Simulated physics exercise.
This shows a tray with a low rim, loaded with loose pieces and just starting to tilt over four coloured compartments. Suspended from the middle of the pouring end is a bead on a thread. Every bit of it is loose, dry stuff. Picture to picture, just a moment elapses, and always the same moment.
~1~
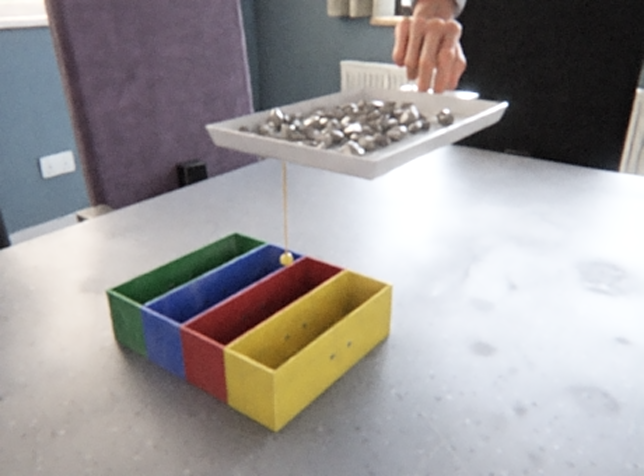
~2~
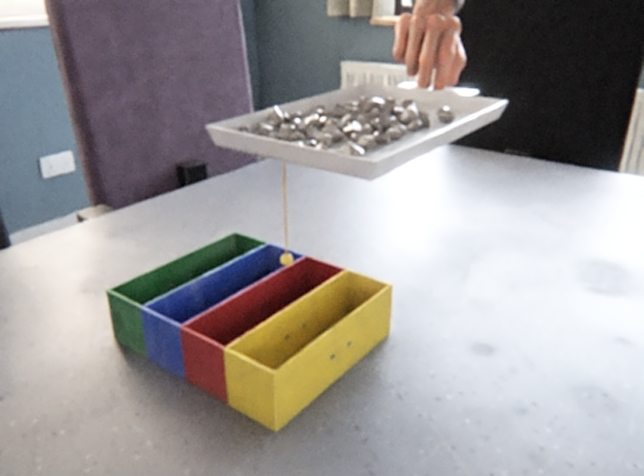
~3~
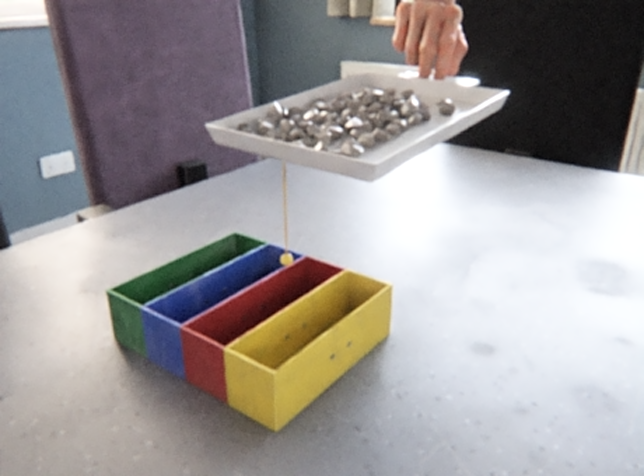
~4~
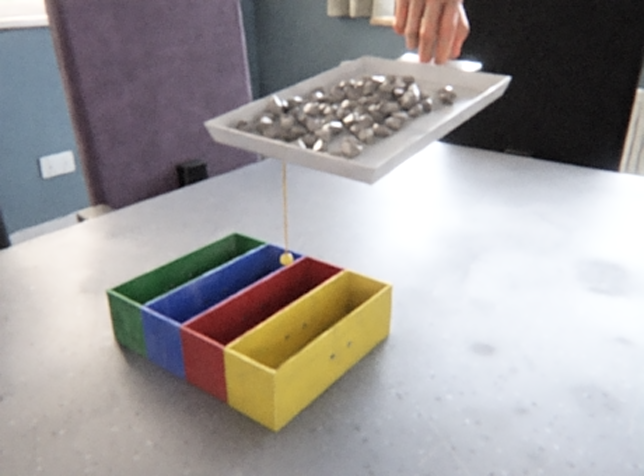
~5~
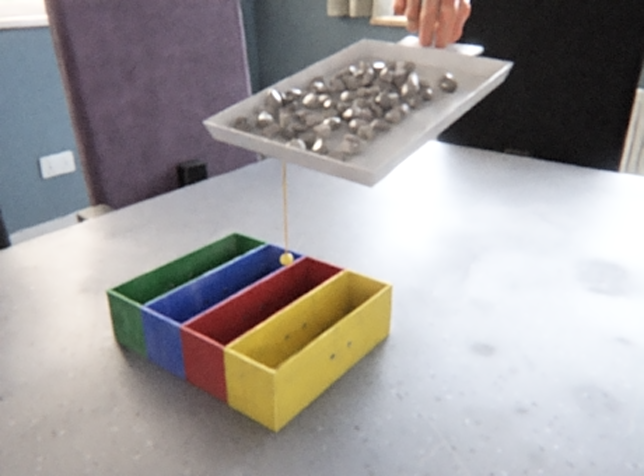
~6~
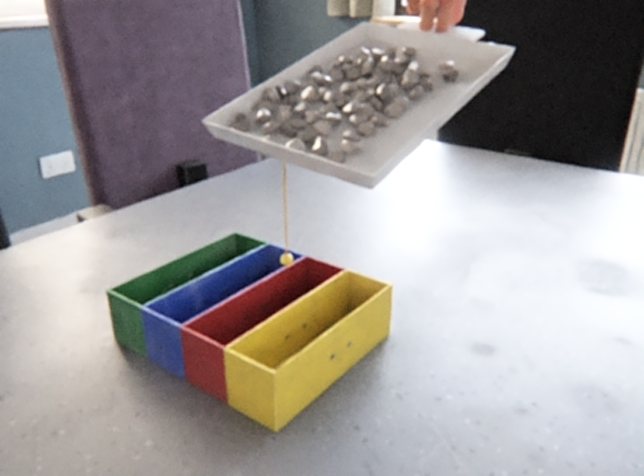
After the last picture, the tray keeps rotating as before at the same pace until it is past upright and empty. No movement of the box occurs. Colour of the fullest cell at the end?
Yellow.
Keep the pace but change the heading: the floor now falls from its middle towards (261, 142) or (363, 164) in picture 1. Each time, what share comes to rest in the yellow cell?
0 % and 50 %, roughly.
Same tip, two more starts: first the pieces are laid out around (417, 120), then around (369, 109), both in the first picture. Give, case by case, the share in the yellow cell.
You'd get about 40 per cent first and about 40 per cent second.
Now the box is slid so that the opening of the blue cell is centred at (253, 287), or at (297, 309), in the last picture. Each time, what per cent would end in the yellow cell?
Around 40 % followed by around 0 %.
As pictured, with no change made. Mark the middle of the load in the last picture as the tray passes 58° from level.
Look about (326, 133) in the last picture.
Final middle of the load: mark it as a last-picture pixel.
Close to (314, 362) in the last picture.
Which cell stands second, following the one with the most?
Rank 2: The cell in red.
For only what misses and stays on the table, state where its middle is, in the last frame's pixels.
Roughly pixel (383, 408).
Soon after the last picture, tray tipped steeply; nearly all on the tray; a stray few falling or outside the box.
A little later, tray tipped right over; about a quarter on the tray; about a quarter in the yellow cell; a small part in the red cell; a stray few in the blue cell; about a third falling or outside the box.
Later still, tray tipped past a quarter turn; about a third in the yellow cell; about a quarter in the red cell; a small part in the blue cell; about a quarter falling or outside the box.
At rest, tray tipped past a quarter turn; about a third in the yellow cell; about a quarter in the red cell; a small part in the blue cell; none in the green cell; about a quarter outside the box.
